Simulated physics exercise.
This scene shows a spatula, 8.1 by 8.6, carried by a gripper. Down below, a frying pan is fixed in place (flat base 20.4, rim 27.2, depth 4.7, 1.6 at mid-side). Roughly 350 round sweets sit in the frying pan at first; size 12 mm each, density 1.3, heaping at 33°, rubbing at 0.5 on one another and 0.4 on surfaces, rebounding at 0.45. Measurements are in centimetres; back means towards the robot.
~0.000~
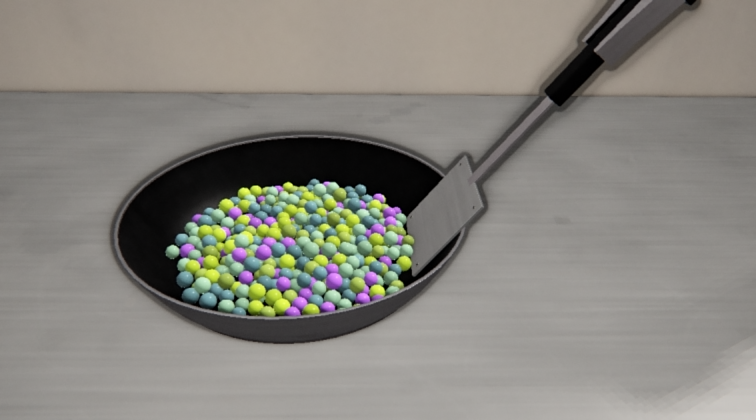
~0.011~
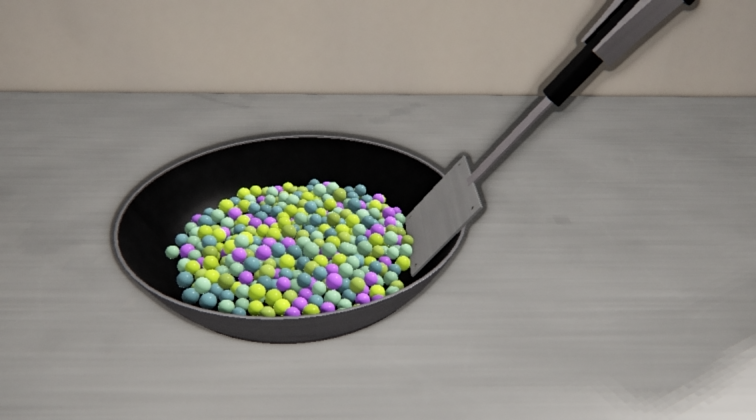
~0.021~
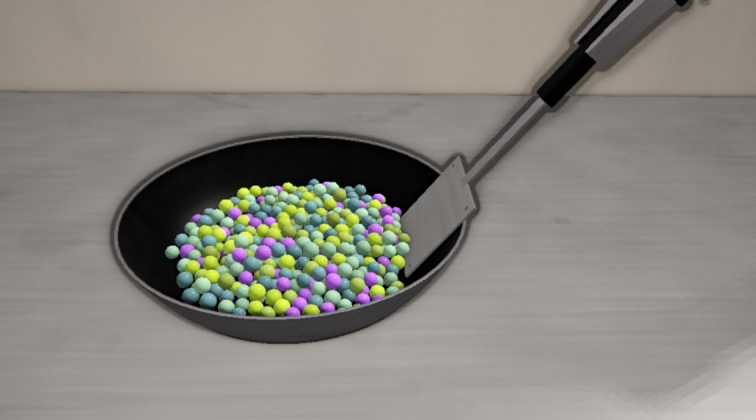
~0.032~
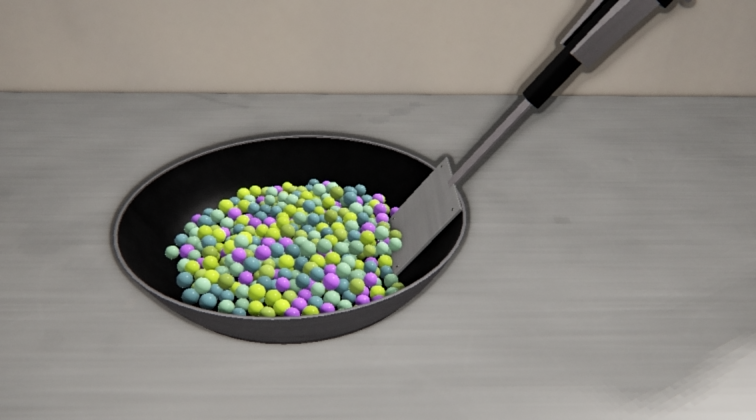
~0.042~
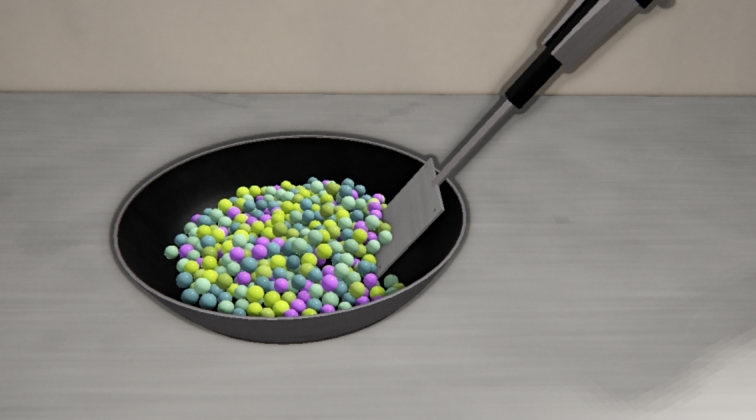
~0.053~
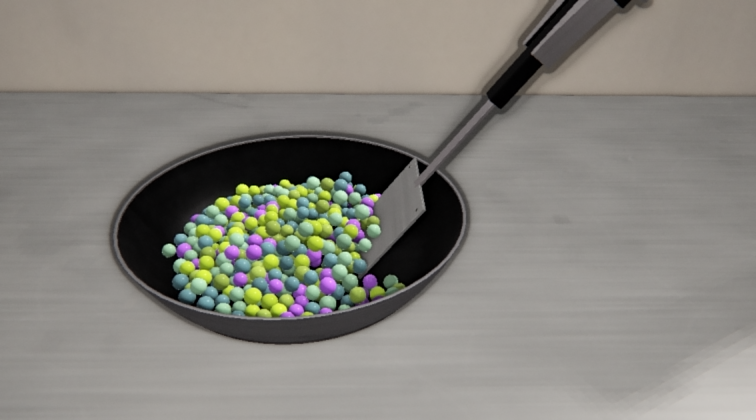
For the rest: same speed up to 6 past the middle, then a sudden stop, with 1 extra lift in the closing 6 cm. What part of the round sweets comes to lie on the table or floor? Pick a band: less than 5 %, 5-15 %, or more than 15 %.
It falls in the band 5-15 %.
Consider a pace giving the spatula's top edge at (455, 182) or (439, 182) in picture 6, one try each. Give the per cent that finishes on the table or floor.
About 0 and 0 percent.
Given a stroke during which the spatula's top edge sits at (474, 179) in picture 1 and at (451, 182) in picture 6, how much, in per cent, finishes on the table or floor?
My guess would be close to 0 per cent.
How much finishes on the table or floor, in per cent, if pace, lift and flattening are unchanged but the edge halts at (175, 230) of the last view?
The share ending on the table or floor is about 30 per cent.
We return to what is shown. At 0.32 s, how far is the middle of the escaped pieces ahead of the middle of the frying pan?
18 cm.
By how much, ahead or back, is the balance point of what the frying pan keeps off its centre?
5.0 cm ahead.
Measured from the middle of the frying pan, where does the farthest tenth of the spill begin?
Around 50 centimetres.
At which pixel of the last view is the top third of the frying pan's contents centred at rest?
It is centred near (189, 229).
By 0.08 s, sloping 53°, highest piece 7 above the table; 352 in the frying pan.
By 0.11 s, sloping 53°, highest piece 8 above the table; 352 in the frying pan.
By 0.32 s, sloping 53°, highest piece 6 above the table; 321 in the frying pan, 28 on the table or floor, 3 on the blade or in flight.
By 1.37 s, sloping 53°, highest piece 5 above the table; 321 in the frying pan, 31 on the table or floor.
Final count, 321 in the frying pan, 31 on the table or floor. That is 9 % on the table or floor.
